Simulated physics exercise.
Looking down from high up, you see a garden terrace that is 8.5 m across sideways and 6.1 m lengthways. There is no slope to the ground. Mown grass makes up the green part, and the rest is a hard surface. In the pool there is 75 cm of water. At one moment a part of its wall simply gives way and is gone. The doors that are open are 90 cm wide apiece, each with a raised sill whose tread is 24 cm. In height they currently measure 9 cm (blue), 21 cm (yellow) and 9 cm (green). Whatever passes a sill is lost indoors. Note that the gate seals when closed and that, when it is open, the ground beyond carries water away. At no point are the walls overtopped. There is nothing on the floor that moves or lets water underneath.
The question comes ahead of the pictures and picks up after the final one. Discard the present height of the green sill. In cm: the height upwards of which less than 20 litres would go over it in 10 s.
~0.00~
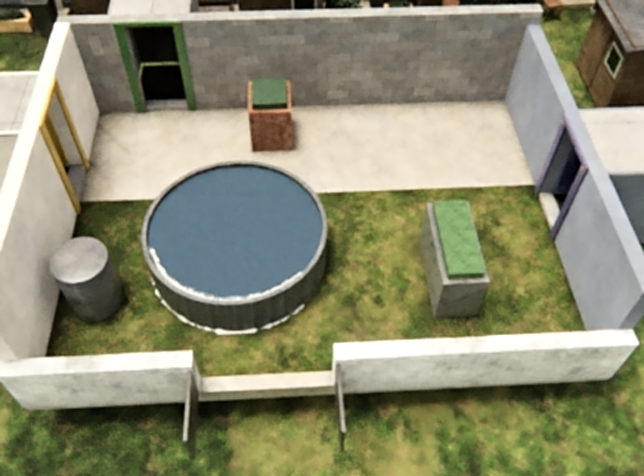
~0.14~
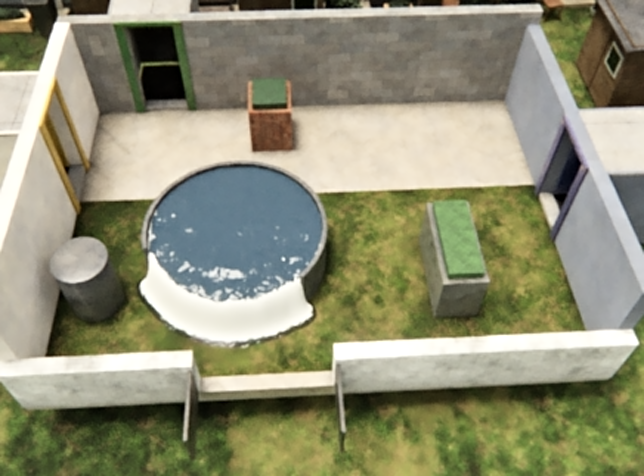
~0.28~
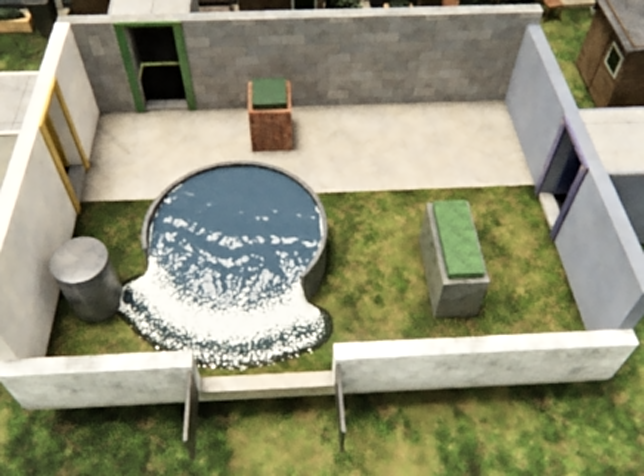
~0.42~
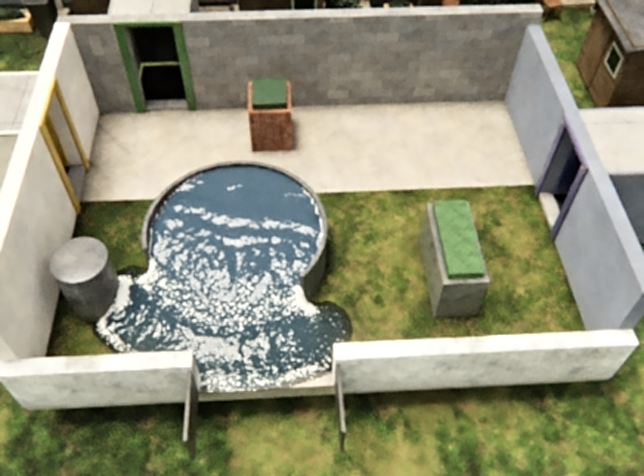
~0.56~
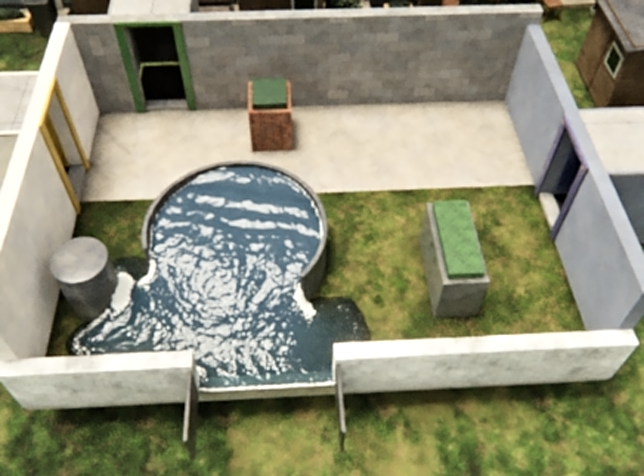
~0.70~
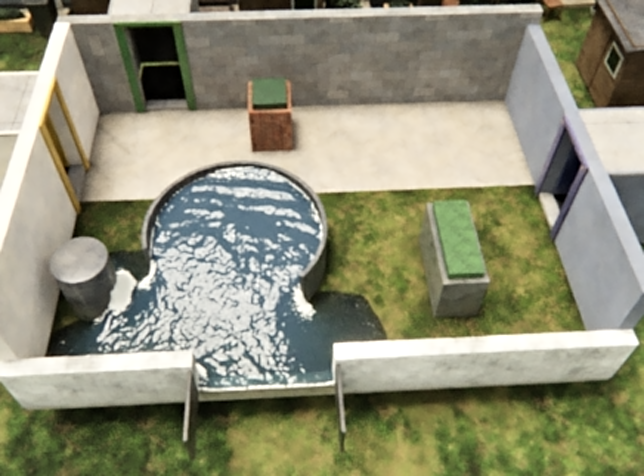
8 cm.
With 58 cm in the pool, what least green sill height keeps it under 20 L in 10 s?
I'd go with near 5.0 cm then.
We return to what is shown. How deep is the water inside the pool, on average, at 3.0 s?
The mean depth is roughly 19 cm.
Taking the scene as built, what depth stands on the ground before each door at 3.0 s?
Before blue it's 0 cm, before yellow 6 cm, before green 0 cm.
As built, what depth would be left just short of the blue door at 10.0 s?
Depth: Near 2.0 cm.
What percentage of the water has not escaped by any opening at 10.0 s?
Remaining share: Around 48 %.
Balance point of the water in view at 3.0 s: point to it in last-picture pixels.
(190, 295), roughly.
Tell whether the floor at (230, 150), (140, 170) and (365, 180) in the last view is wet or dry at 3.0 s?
Point by point, the first is spared, the second awash and the third spared.
After 1.4 s water covers 20 % of the floor, deepest (60 cm) near (40, 385); it has not reached the green door.
After 3.0 s water covers 35 % of the floor, deepest (44 cm) near (40, 385); it has not reached the green door.
After 10.0 s water covers 90 % of the floor, deepest (14 cm) near (40, 385); 5 cm at the green door, 14 litres in over its 9 cm sill.
At the green door as built, the water arrived by 3.6 s and peaked near 14 cm at 5.8 s.
Run again over the same 10 s with other heights there, 40 litres in over 6.5 cm, 14 litres over 9 cm. The limit of 20 litres is kept from about 8 cm up.
